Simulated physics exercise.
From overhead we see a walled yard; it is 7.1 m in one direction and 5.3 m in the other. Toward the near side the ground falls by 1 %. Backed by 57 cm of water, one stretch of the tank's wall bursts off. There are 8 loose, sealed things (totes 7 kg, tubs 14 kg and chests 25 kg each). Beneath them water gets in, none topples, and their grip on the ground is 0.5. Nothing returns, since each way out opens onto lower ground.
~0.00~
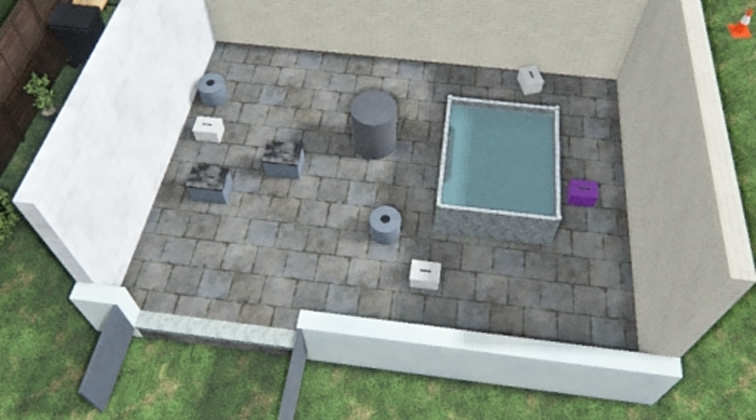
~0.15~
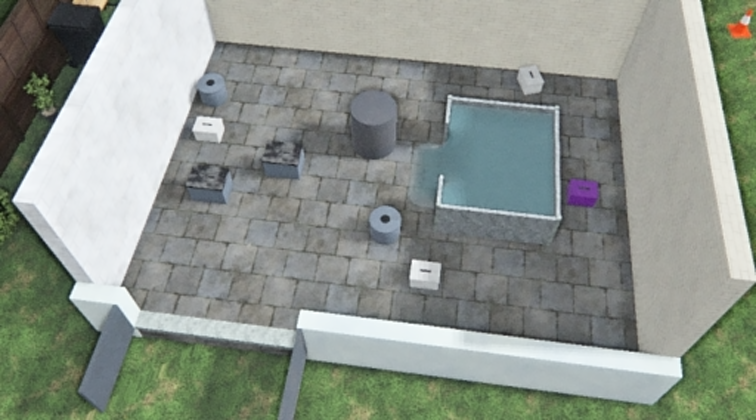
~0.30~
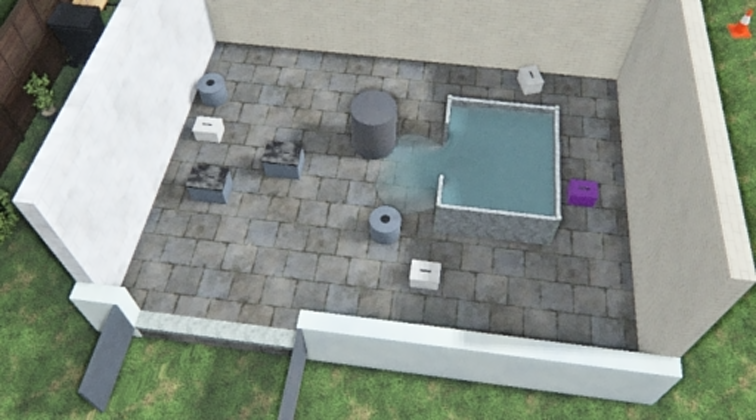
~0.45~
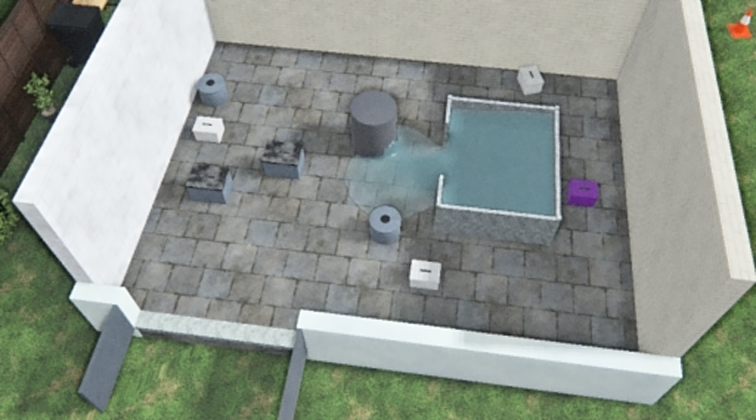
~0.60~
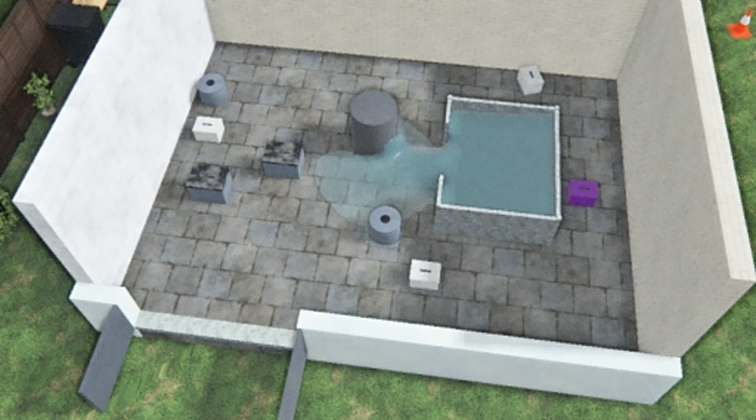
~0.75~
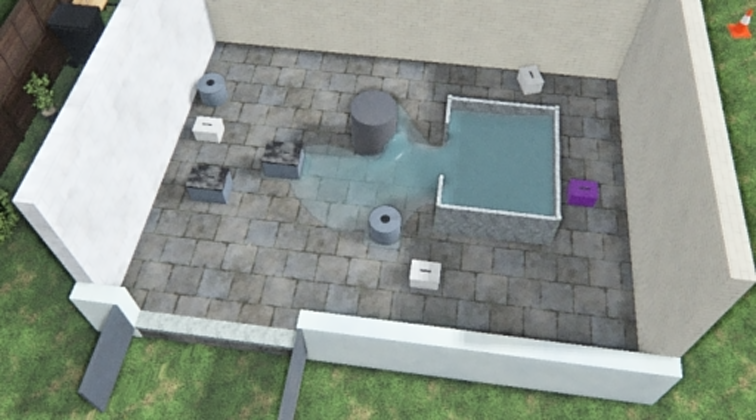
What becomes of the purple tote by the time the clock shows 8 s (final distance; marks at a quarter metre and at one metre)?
Chances are it never really leaves its spot.
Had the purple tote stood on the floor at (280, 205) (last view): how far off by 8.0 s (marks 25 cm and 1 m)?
From that spot, it is pushed far off.
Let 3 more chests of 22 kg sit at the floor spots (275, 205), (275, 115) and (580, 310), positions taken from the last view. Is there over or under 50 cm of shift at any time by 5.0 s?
In sequence: Goes beyond; stays within; stays within.
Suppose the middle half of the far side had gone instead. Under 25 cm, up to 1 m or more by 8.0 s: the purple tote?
Result: The purple tote goes a long way.
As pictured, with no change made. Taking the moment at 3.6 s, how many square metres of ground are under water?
Near 26 m2 in all.
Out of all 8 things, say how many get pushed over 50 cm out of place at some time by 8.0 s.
I make that 2.
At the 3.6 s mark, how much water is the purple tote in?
0 cm or so.
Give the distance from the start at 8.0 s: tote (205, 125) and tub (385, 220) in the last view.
Respectively: 80 cm / 0 cm.
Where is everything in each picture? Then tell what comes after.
The purple tote at (584, 188) rests on the ground; 3.3 m2 under water; 0 of 8 have shifted, in the first picture.
The purple tote at (584, 188), on the bottom; water covers 3.8 m2; 0 of 8 have shifted, in the second picture.
The purple tote at (584, 188) rests on the ground; 4.5 m2 under water; 0 of 8 have shifted, in the third picture.
The purple tote at (584, 188), on the bottom; 5.1 m2 under water; 0 of 8 have shifted, in the fourth picture.
The purple tote at (584, 188), on the bottom; water covers 5.7 m2; 0 of 8 have shifted, in the fifth picture.
The purple tote at (584, 188) rests on the ground; water covers 6.5 m2; 0 of 8 have shifted, in the sixth picture.
After 1.6 s the purple tote is near (584, 188), 0.0 m from its start, aground; 0 of 8 are out; 0 afloat.
After 3.6 s the purple tote is near (584, 188), 0.0 m from its start, aground; 0 of 8 are out; 0 afloat.
After 5.6 s the purple tote is near (584, 188), 0.0 m from its start, aground; 0 of 8 are out; 2 afloat.
After 8.0 s the purple tote is near (584, 188), 0.0 m from its start, aground; 0 of 8 are out; 0 afloat.
